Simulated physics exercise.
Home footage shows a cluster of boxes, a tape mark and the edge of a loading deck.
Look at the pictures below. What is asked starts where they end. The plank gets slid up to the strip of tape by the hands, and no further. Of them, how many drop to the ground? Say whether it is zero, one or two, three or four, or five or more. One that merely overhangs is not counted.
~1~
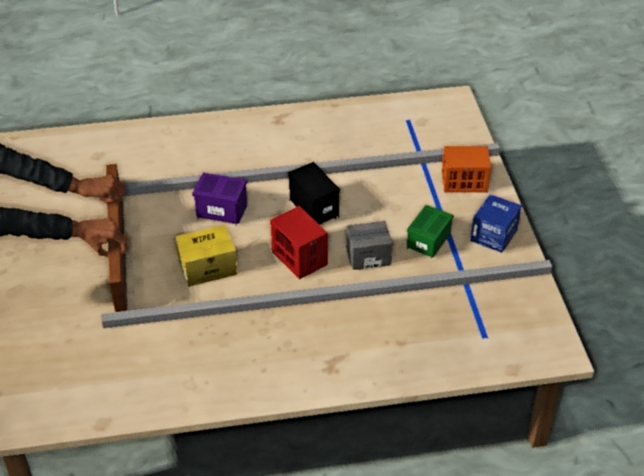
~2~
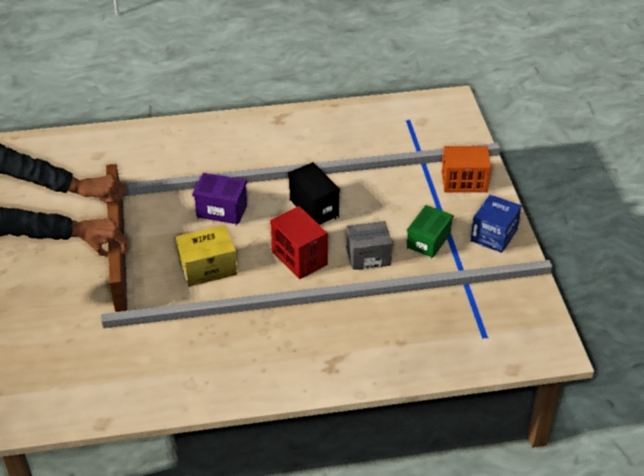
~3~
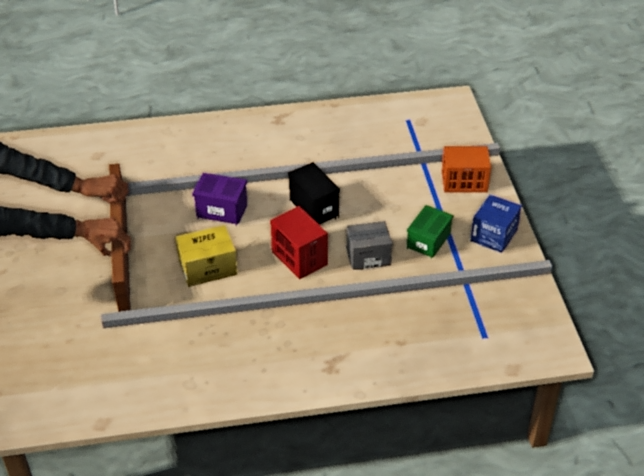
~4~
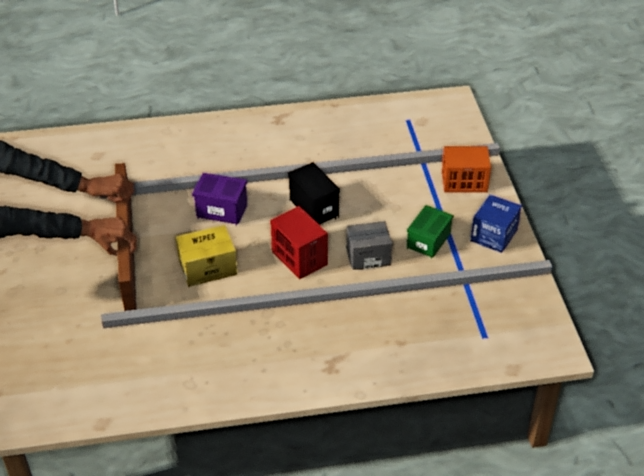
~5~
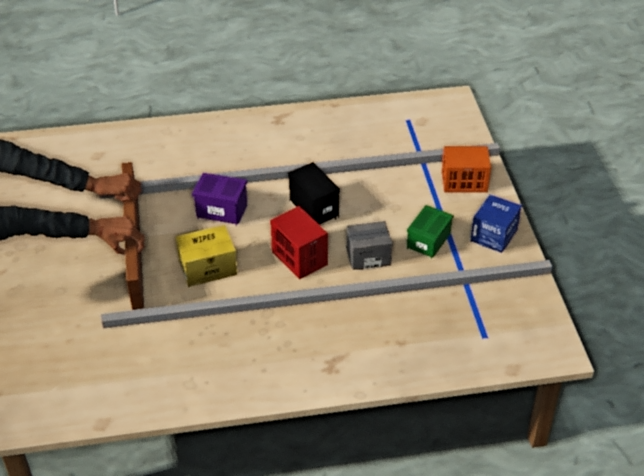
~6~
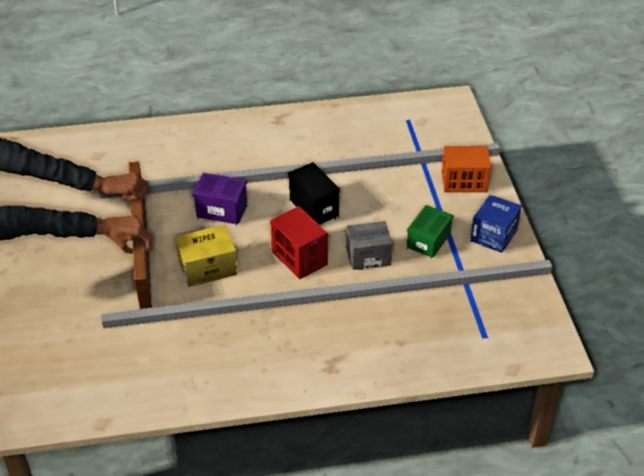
It is three or four.
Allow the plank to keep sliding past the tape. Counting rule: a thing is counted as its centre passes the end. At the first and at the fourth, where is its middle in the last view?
First: Around (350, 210). Next: Around (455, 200).
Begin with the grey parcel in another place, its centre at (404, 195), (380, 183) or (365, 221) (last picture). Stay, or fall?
In turn it is safe; is safe; is safe.
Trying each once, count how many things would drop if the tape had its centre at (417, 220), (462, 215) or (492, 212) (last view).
First 2, then 5, then 5.
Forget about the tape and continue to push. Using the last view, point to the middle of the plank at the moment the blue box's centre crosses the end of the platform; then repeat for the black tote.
The middle is at (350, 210) when it's the blue box, and at (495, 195) when it's the black tote.
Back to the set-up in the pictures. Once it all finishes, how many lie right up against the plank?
3 touch it.
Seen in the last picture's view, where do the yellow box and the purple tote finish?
You'll see the yellow box at (476, 227), with the purple tote at (452, 166).
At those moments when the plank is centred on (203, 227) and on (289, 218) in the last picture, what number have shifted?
The count reaches 2 first and 6 second.
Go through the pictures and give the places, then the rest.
In the first frame, blue box (496, 223); orange crate (466, 169); green tote (430, 232); plank (116, 237); tape (443, 217).
In the second frame, orange crate (466, 170); yellow box (207, 256).
In the third frame, green tote (430, 232); grey parcel (369, 246).
In the fourth frame, blue box (496, 223); black tote (314, 195).
In the fifth frame, orange crate (466, 170); plank (133, 235).
In the sixth frame, blue box (496, 223); orange crate (466, 170); green tote (430, 232); plank (140, 235); tape (443, 217).
Soon after, none off yet; blue box at rest near (496, 223); orange crate at rest near (466, 170); green tote at rest near (430, 232).
At rest, the number that fall off is three or four; fallen, grey parcel, green tote and blue box.
